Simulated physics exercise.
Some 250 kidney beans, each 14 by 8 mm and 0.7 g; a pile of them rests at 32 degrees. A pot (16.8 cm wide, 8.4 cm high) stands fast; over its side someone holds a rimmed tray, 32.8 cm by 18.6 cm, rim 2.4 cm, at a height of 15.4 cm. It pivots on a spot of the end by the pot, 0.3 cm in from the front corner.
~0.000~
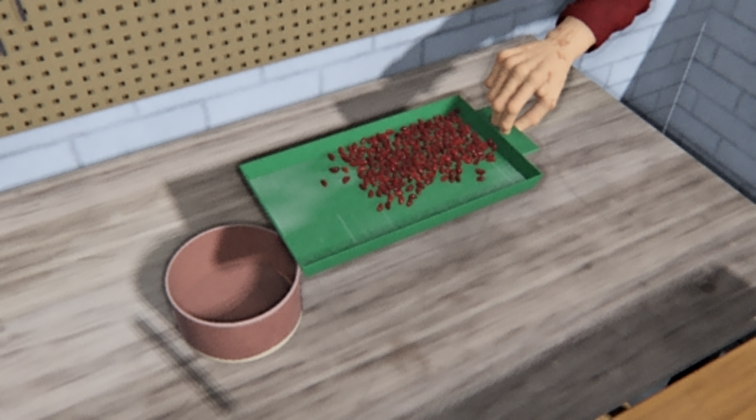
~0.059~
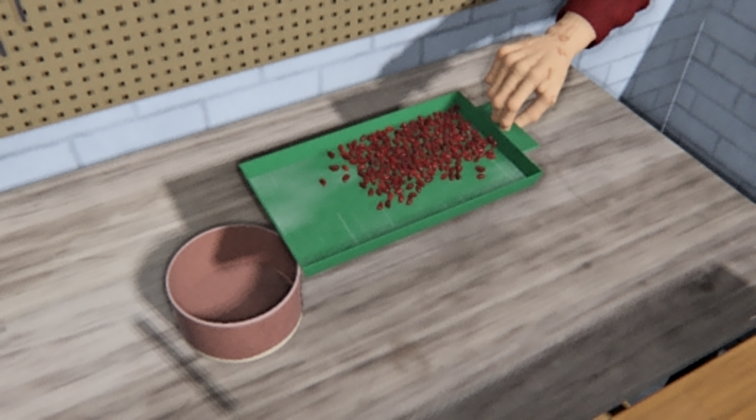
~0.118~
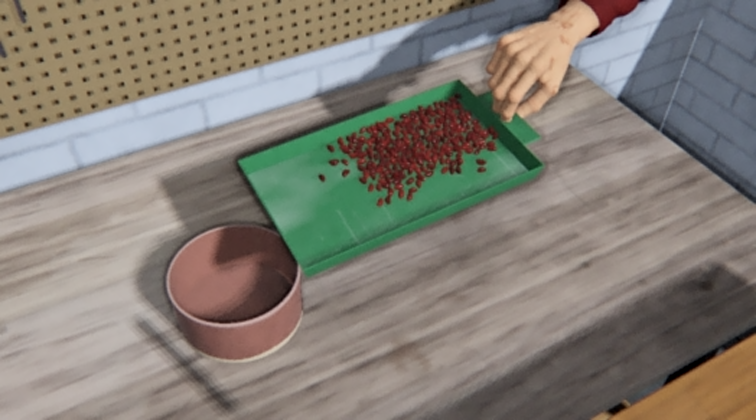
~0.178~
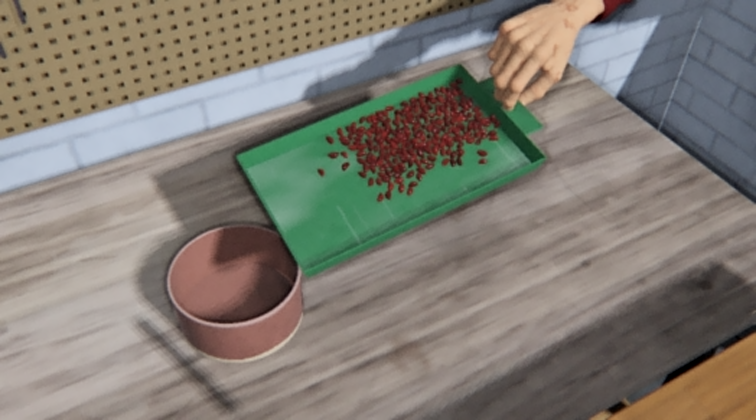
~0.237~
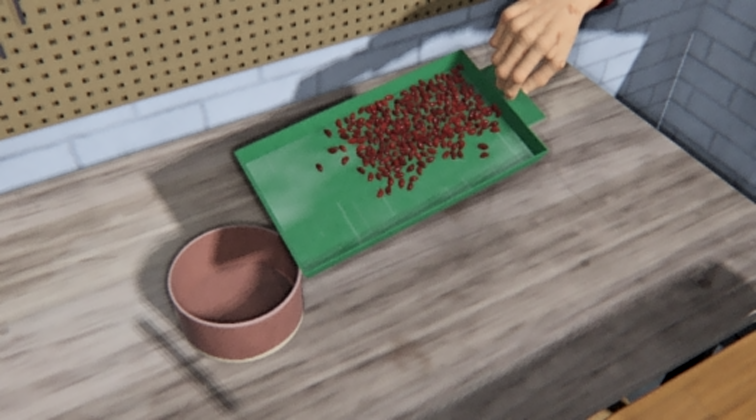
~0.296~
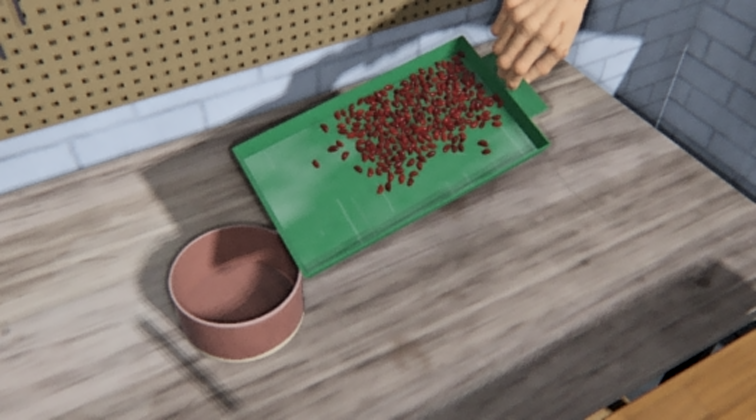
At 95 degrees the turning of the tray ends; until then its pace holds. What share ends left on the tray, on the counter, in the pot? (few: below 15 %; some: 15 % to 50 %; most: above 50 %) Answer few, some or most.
Tray few, counter most, pot few.
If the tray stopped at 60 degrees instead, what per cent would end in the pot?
In that case some 0 per cent.
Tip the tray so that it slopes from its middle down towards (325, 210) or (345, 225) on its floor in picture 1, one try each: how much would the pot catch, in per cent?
About 80 and 10 per cent.
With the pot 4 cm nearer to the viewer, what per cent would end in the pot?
Then about 0 per cent.
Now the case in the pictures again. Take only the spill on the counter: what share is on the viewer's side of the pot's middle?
About 100 per cent.
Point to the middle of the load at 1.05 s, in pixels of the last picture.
Around (308, 344).
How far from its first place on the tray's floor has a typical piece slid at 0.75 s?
About 16 cm.
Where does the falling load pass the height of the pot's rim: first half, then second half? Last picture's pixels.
At about (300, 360), then at (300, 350).
Then, at 0.75 s, tilt 56 degrees; the tray holds 100 %, the pot 0 %.
After 1.05 s, tilt 80 degrees; the tray holds 40 %, the pot 0 %.
After 1.45 s, tilt 95 degrees; the tray holds 0 %, the pot 0 %.
In the end, at 2.4 s, tray 0 %, counter 100 %, pot 0 %.
